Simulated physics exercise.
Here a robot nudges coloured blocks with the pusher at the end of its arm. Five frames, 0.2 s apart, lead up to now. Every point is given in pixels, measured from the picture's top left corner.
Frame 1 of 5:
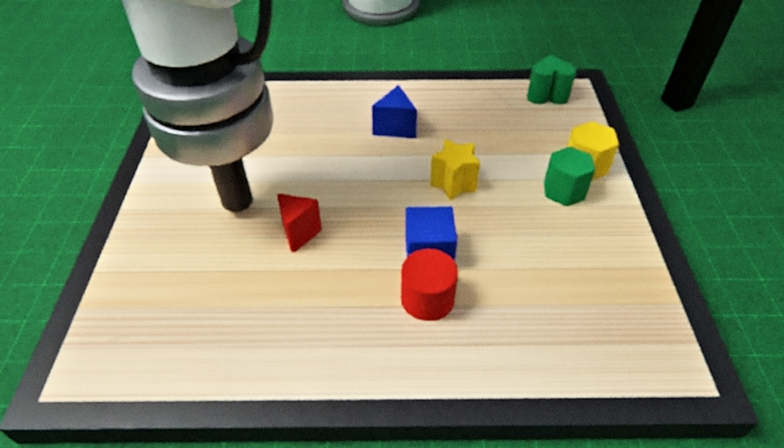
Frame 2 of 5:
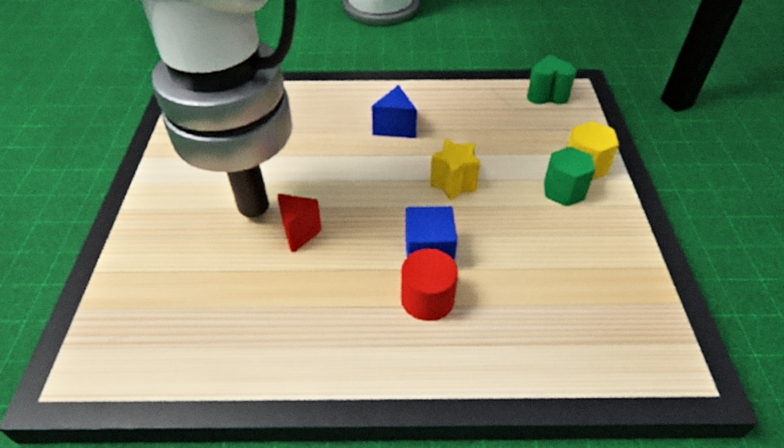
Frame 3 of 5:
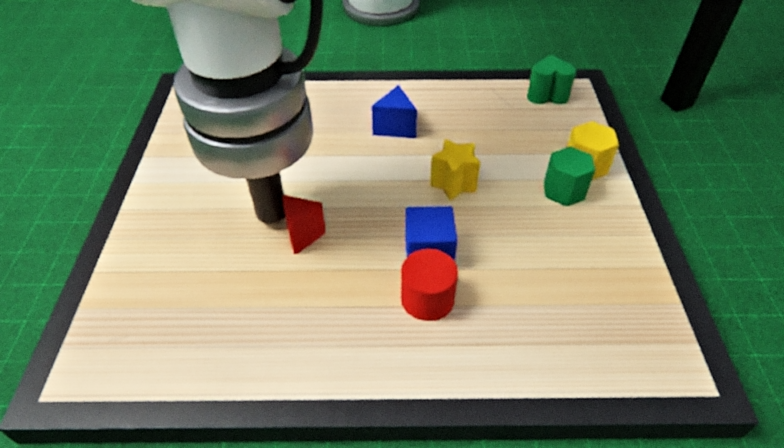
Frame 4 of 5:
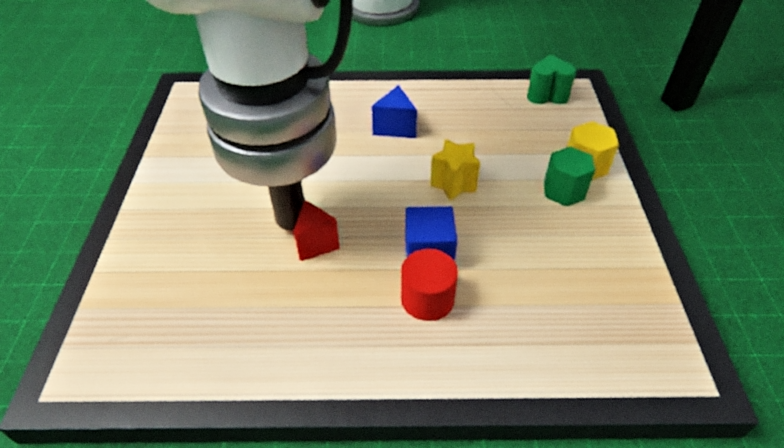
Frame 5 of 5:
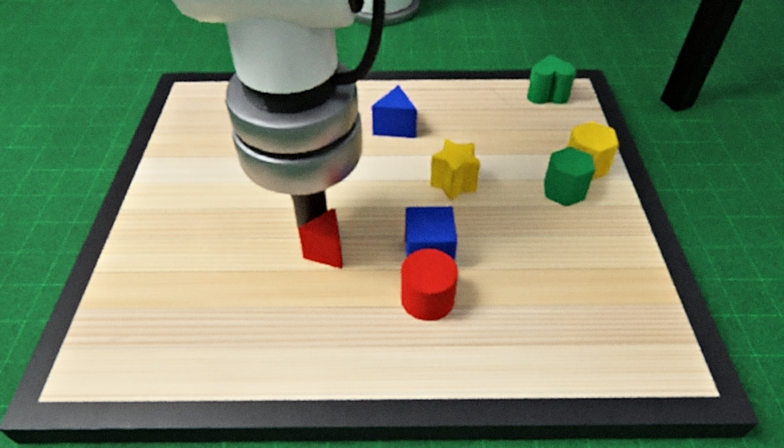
The robot arm moves right and pushes the red triangular block toward the viewer's lower right.
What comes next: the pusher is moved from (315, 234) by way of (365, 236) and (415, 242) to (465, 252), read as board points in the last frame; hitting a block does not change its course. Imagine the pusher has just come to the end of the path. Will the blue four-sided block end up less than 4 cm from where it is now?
In short: No.
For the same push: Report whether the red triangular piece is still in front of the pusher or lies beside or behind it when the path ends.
Slid off.
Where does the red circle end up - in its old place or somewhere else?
Once the path is done, it remains where it sat before.
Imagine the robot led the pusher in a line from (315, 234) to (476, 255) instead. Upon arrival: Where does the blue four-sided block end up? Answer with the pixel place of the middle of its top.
It is going to be at (516, 249).
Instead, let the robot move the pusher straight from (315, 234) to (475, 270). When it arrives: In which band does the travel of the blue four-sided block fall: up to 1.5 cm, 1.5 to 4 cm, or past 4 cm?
Result: Over 4 cm.
On the path given first. One third of the way, pusher at (365, 228); red triangular piece at (337, 228), turned 45° clockwise.
Two thirds of the way, pusher at (415, 234); red triangular piece at (337, 228), turned 45° clockwise; blue four-sided block at (453, 231), turned 20° clockwise.
At the end, pusher at (466, 244); red triangular piece at (337, 228), turned 45° clockwise; red circle unmoved; blue four-sided block at (492, 252), turned 70° clockwise.
